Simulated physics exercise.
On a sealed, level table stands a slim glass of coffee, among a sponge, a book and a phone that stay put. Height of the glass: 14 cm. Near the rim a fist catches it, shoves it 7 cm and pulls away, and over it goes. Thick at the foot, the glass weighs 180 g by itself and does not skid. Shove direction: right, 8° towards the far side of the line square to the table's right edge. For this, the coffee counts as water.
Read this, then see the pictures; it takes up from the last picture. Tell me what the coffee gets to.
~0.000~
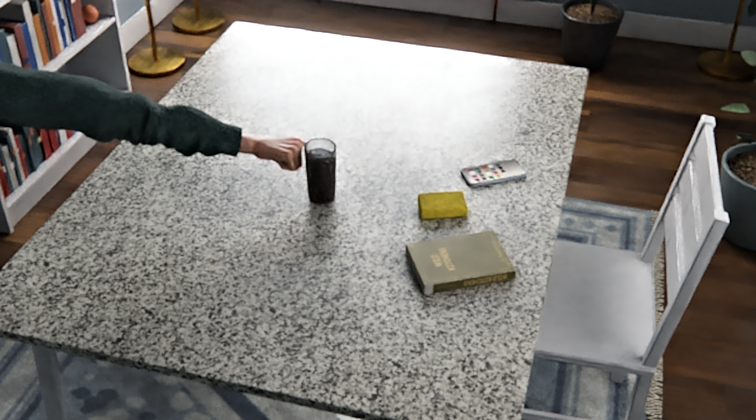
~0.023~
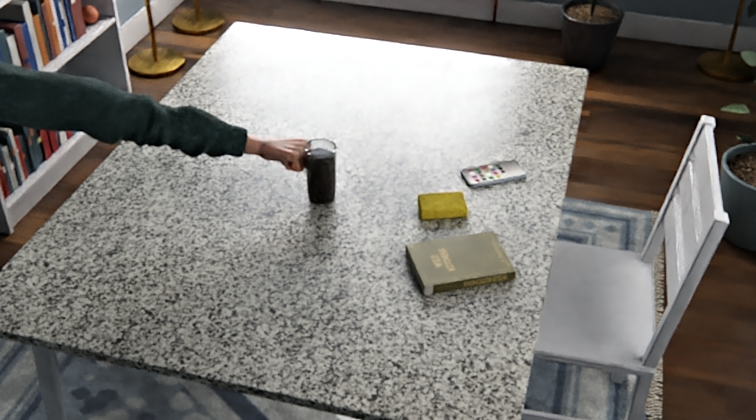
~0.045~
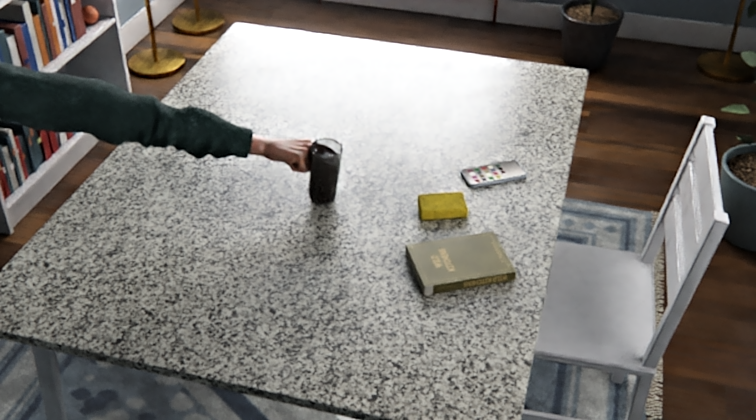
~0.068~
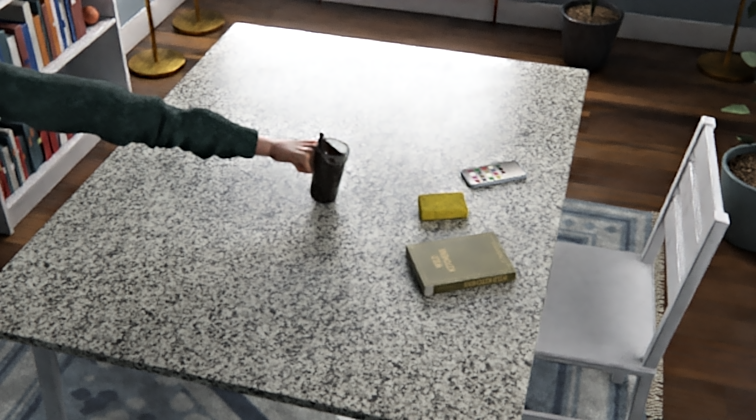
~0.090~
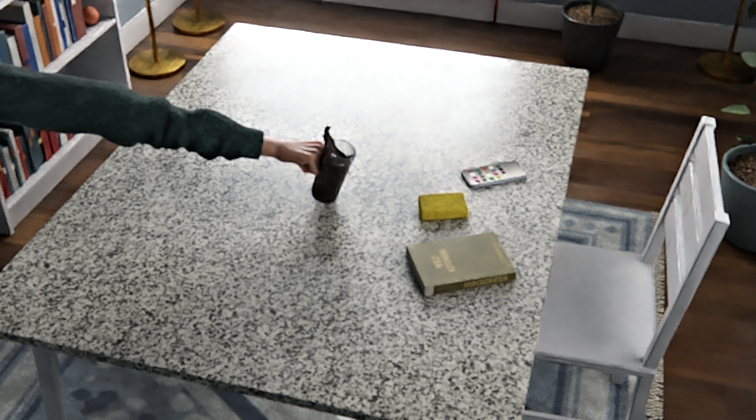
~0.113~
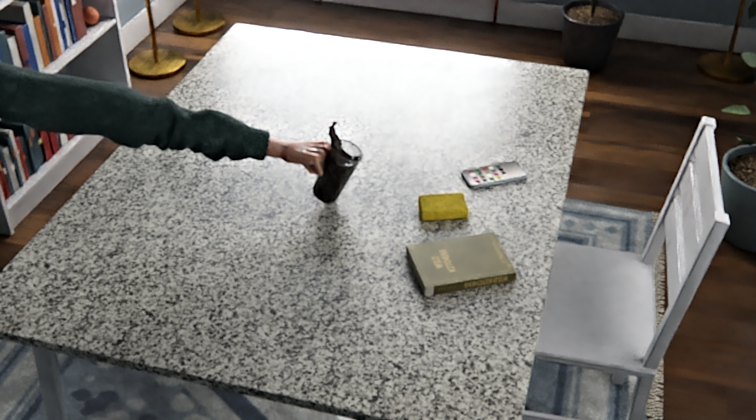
Sponge - turns wet, book - turns wet, phone - turns wet.
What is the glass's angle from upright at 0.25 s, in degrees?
It leans roughly 70° from upright.
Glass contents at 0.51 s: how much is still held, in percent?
About 32 %.
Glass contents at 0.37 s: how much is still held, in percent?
It is roughly 54 percent.
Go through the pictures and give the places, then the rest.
In the first frame, tilt 0°; the fist is at (292, 151); surface from (307, 152) to (334, 156); the sponge is at (442, 200); the book is at (460, 257); the phone is at (494, 171).
In the second frame, tilt 0°; the fist is at (298, 152); surface from (307, 152) to (334, 156).
In the third frame, tilt 6°; the fist is at (303, 153); surface from (313, 143) to (336, 158).
In the fourth frame, tilt 12°; the fist is at (309, 154); surface from (319, 145) to (345, 160); 2 per cent is over the edge.
In the fifth frame, tilt 18°; the fist is at (314, 154); surface from (322, 158) to (352, 159); 3 per cent is over the edge.
In the sixth frame, tilt 24°; the fist is at (320, 155); surface from (325, 164) to (360, 160); 3 per cent is over the edge.
By 0.25 s the tilt is 71° and 96 per cent is in the glass, 0 has run off the table; wet so far, nothing.
By 0.37 s the tilt is 88° and 54 per cent is in the glass, 0 has run off the table; wet so far, sponge.
By 0.51 s the tilt is 88° and 33 per cent is in the glass, 0 has run off the table; wet so far, sponge, book, phone.
By 0.75 s the tilt is 88° and 18 per cent is in the glass, 3 has run off the table; wet so far, sponge, book, phone.
At rest 6 per cent is in the glass, 10 has run off the table; wet so far, sponge, book, phone.
